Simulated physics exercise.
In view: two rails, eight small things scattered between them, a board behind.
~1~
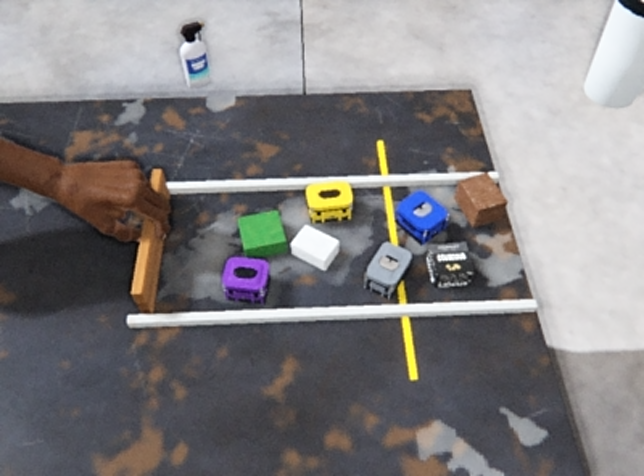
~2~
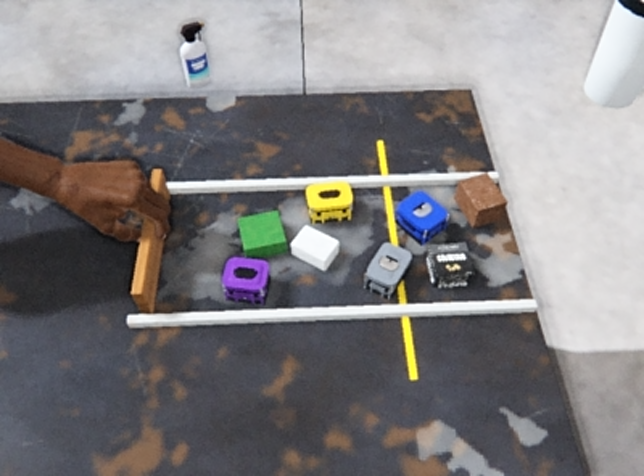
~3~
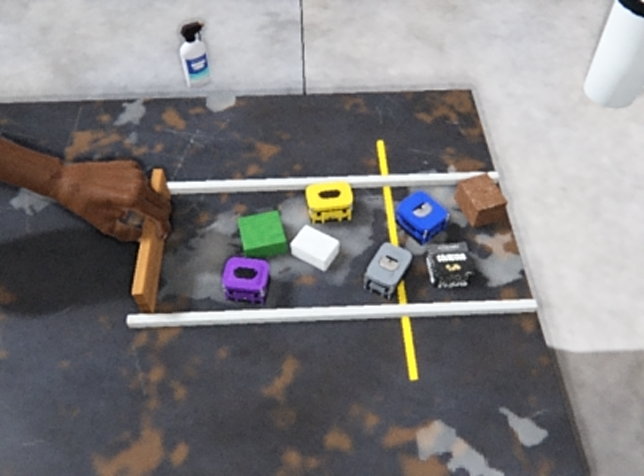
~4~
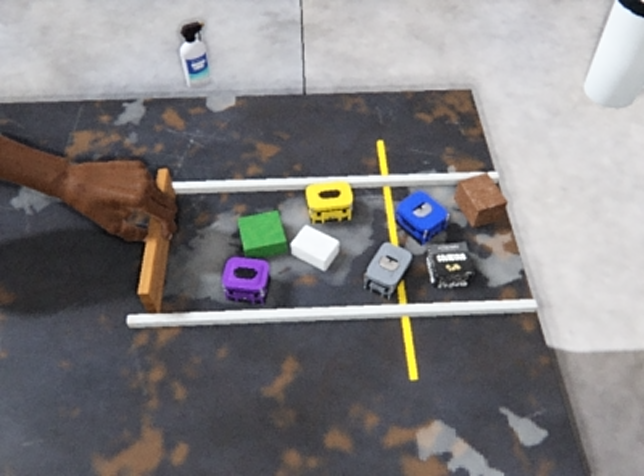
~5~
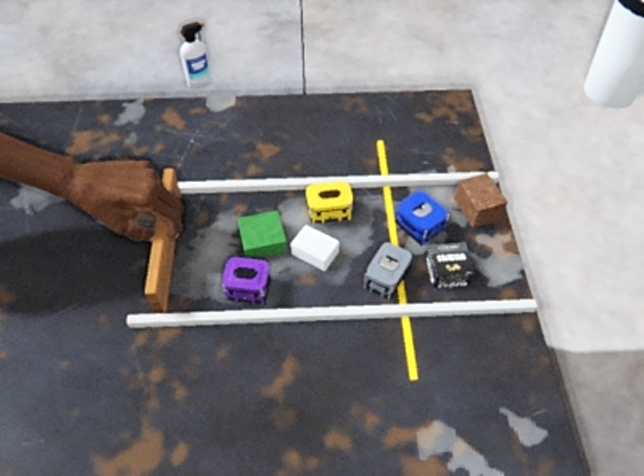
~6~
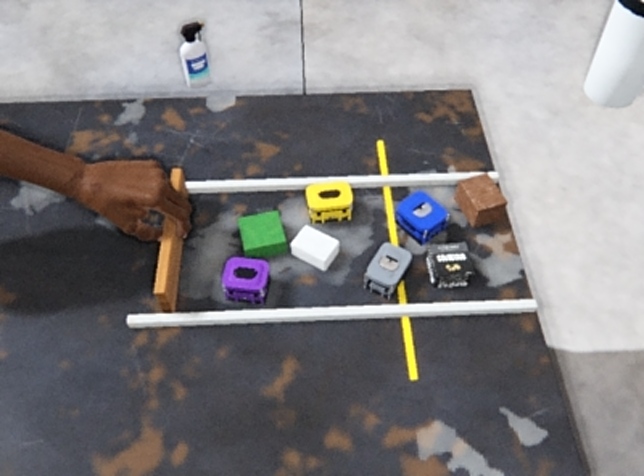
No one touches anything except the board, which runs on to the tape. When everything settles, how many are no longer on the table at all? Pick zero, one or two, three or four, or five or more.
Zero are off the table.
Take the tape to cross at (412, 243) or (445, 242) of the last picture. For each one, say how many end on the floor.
The first try gives 0, the second gives 2.
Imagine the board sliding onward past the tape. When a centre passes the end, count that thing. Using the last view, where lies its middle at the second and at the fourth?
For the first, roughly (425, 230); for the next, roughly (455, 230).
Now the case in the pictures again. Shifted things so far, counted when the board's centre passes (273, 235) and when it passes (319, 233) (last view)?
By then 3, and 5.
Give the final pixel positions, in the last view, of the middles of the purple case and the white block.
Listed as asked: First (421, 272), and then (453, 249).
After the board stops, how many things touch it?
Contact count: 3.
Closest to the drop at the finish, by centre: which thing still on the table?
Answer: The brown block.
Early on, none off yet; brown block at rest near (480, 200); black box at rest near (450, 265); blue case at rest near (421, 218).
Finally, the number that fall off is zero.
